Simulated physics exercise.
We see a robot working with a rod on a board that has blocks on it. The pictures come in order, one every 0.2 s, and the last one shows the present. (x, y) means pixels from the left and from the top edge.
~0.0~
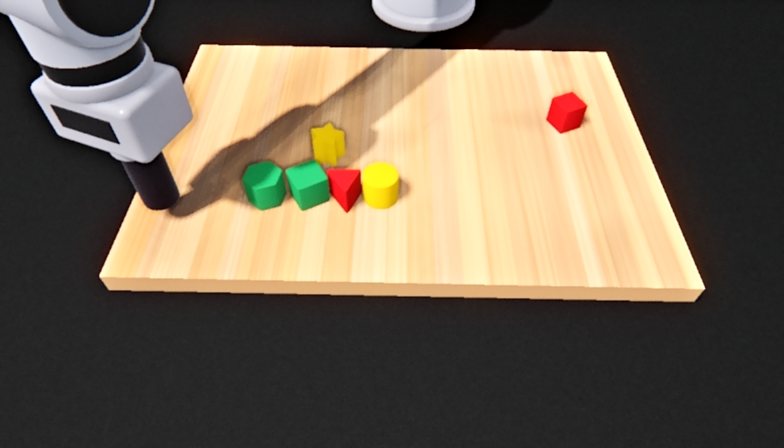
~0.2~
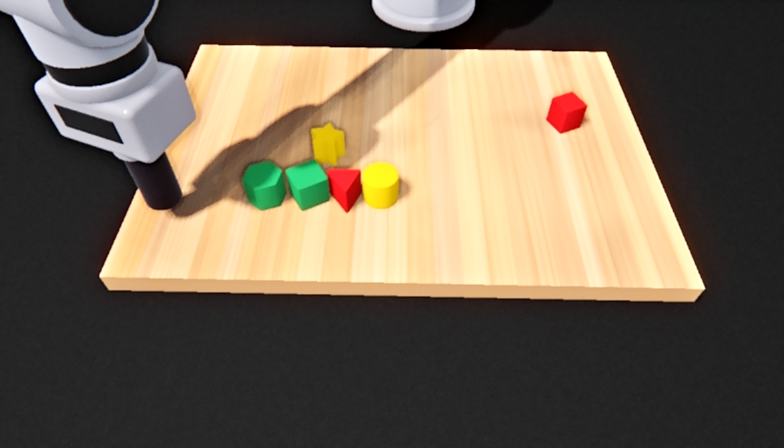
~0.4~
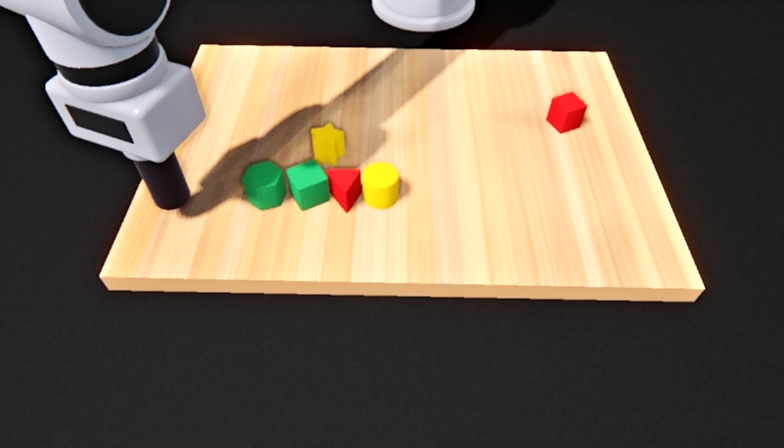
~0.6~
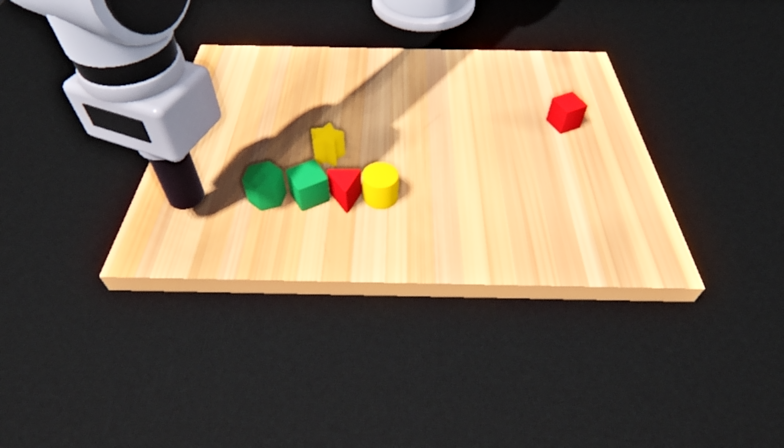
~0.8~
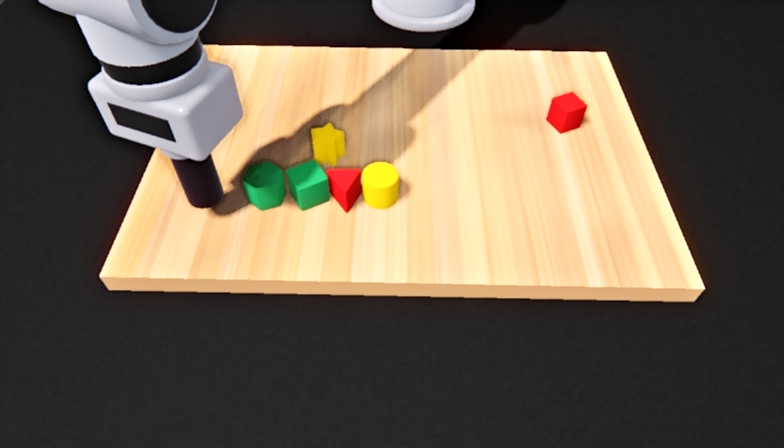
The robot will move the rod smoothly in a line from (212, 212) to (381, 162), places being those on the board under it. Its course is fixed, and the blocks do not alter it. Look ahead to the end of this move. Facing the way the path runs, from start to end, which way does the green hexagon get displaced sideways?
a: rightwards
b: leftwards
The one that fits is b, leftwards.
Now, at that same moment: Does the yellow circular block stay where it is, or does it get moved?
Shifted out of place.
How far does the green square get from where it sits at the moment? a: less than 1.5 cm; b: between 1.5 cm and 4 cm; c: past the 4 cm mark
c (past the 4 cm mark)
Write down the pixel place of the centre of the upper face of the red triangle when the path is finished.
My prediction: (370, 173).
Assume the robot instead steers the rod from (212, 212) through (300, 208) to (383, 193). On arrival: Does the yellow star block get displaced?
It seems not.
The first path, step by step. One third of the way, rod at (269, 179); green hexagon at (301, 158), turned 20° anticlockwise; green square at (336, 162), turned 35° clockwise; red triangle at (361, 174), turned 35° clockwise; yellow circular block at (397, 178).
Two thirds of the way, rod at (327, 162); green hexagon at (344, 135), turned 80° anticlockwise; green square at (376, 149), turned 115° clockwise; yellow star block at (338, 116), turned 25° anticlockwise; red triangle at (370, 173), turned 90° clockwise; yellow circular block at (401, 181).
At the end, rod at (381, 147); green hexagon at (372, 117), turned 150° anticlockwise; green square at (413, 143), turned 140° clockwise; yellow star block at (343, 110), turned 60° anticlockwise; red triangle at (370, 173), turned 90° clockwise; yellow circular block at (401, 181).
